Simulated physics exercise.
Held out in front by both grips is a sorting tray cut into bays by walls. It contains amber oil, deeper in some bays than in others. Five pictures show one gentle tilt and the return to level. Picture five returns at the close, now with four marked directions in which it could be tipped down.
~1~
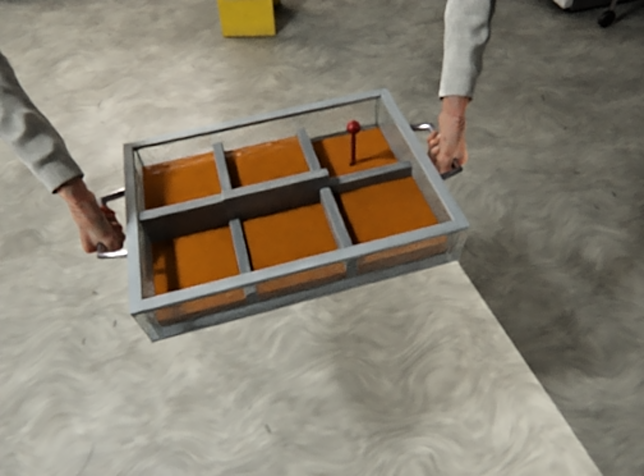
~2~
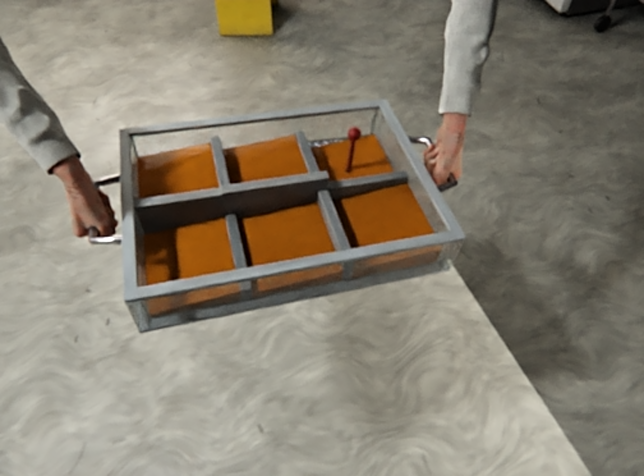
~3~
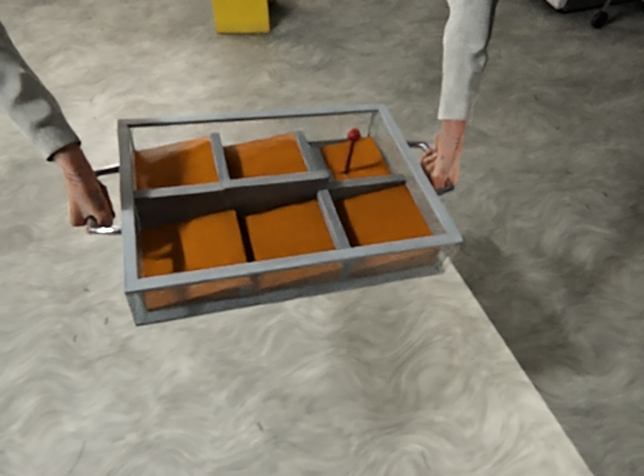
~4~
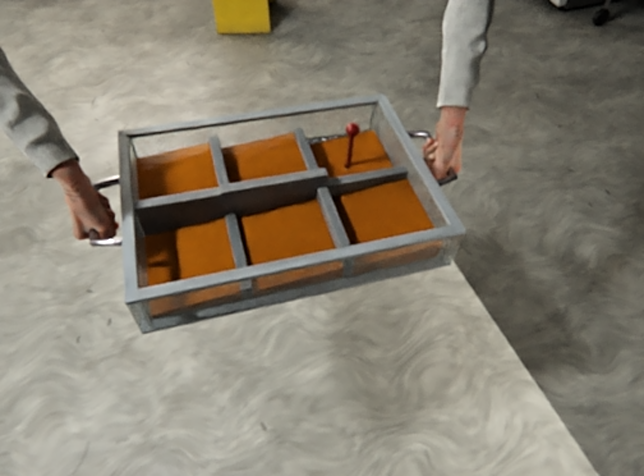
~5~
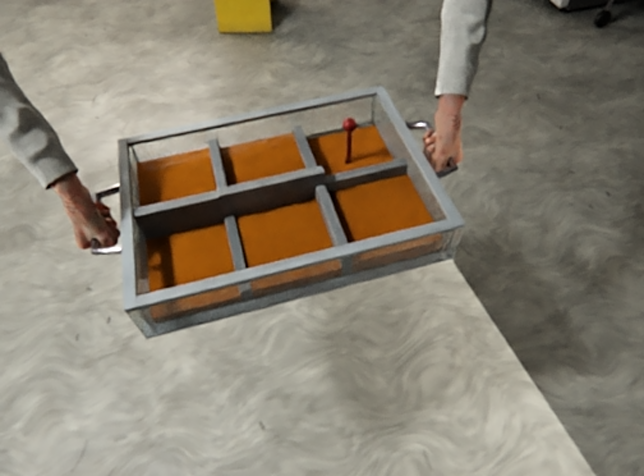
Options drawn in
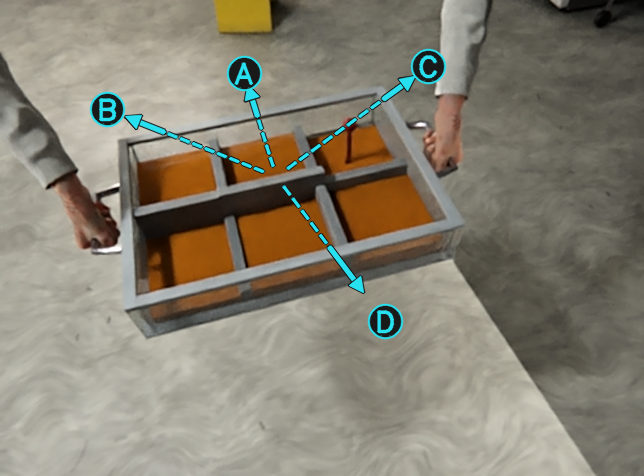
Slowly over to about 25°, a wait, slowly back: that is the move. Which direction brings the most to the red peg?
Choose C.
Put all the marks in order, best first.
C, A, D, B.
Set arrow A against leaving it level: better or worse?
It is better.
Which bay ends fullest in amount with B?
It is the back left one.
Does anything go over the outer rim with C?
Yes.
In cyan, A ends at (249, 90); B ends at (130, 118); C ends at (410, 79); D ends at (360, 288).
Choosing A, about 20 % of the liquid ends in the peg's bay; nothing spills.
Choosing B, about 7 % of the liquid ends in the peg's bay; about 18 % goes over the rim.
Choosing C, about 32 % of the liquid ends in the peg's bay; about 24 % goes over the rim.
Choosing D, about 14 % of the liquid ends in the peg's bay; about 2 % goes over the rim.
